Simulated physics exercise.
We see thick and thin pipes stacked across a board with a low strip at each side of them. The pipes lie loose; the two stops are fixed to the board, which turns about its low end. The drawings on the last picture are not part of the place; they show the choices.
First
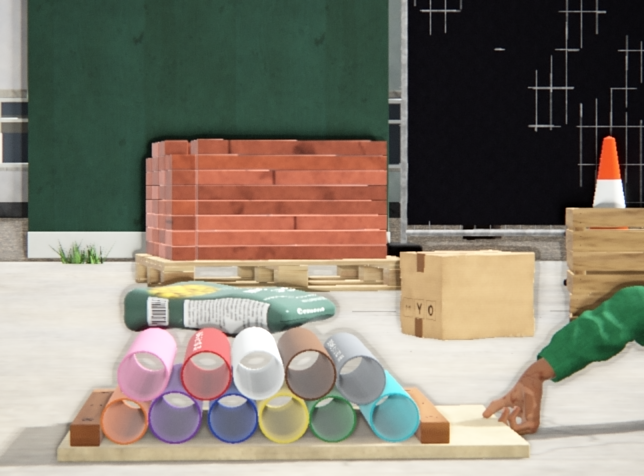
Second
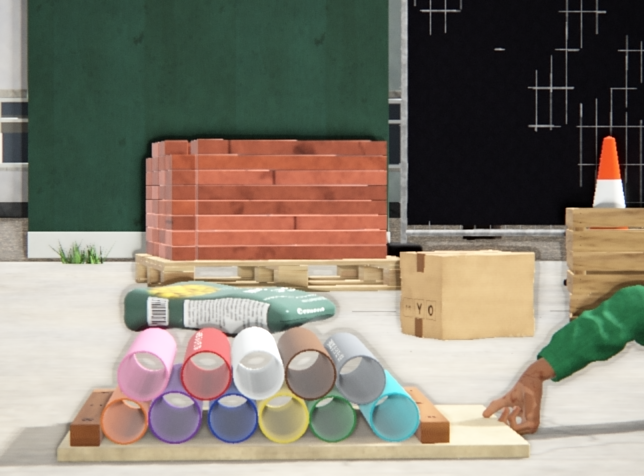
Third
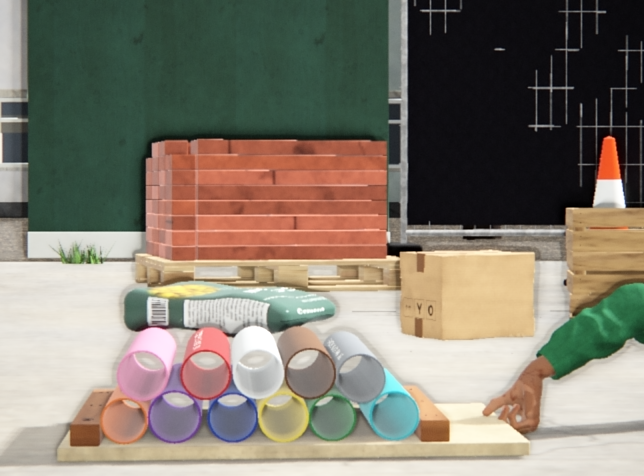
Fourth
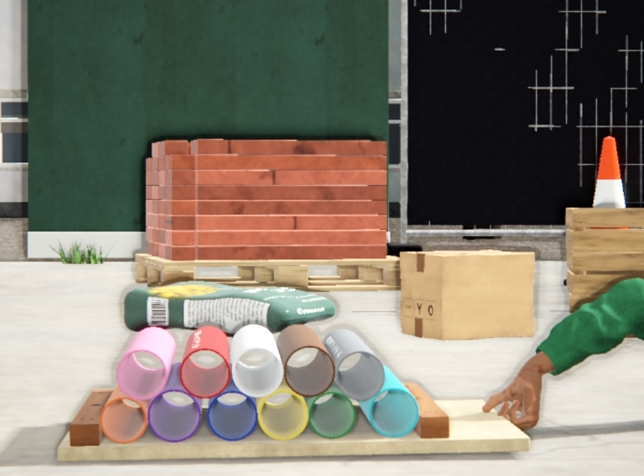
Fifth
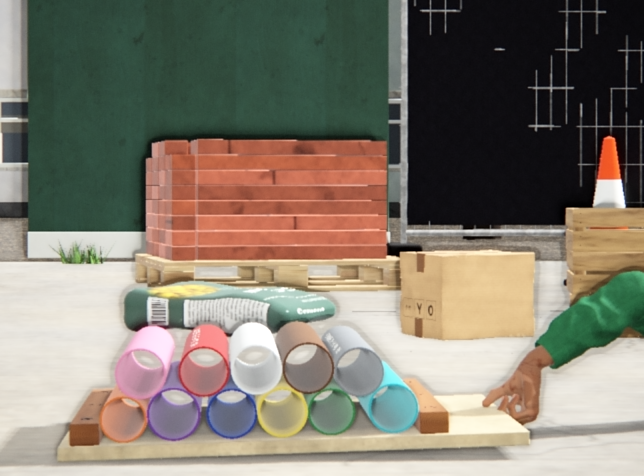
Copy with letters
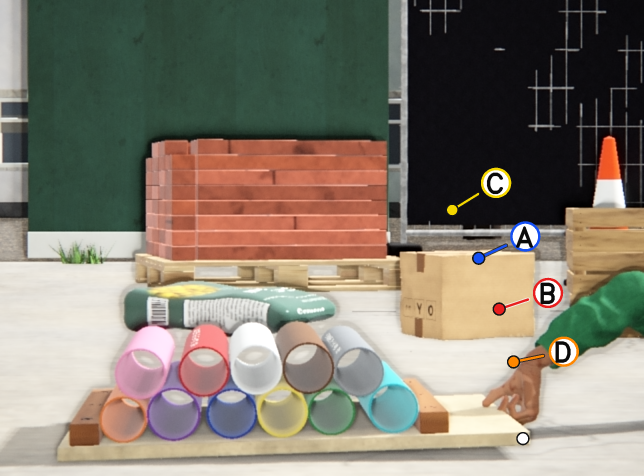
The clip opens on colourful pipes stacked in two rows between low strips on a board, with a green-sleeved arm reaching in to its right end. The hand slowly raises that end a little, tilting the board slightly down to the left, while the pipes keep their places in the stack.
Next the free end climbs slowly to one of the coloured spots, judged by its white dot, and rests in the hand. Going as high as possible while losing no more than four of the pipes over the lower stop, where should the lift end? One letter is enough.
No higher than A.
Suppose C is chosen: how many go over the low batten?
The count is five.
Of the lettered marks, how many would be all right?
Three of them.
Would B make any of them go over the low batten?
No, at B.
On the marked copy, A at (478, 258); B at (499, 309); C at (452, 210); D at (514, 362); the white dot at (523, 438).
Following A. Soon after the start, board at 16°.
Later, board at 25°.
In the end, board at 25°, one over the low batten (pink).
As for the rest, B none over the low batten; C five over the low batten; D none over the low batten.
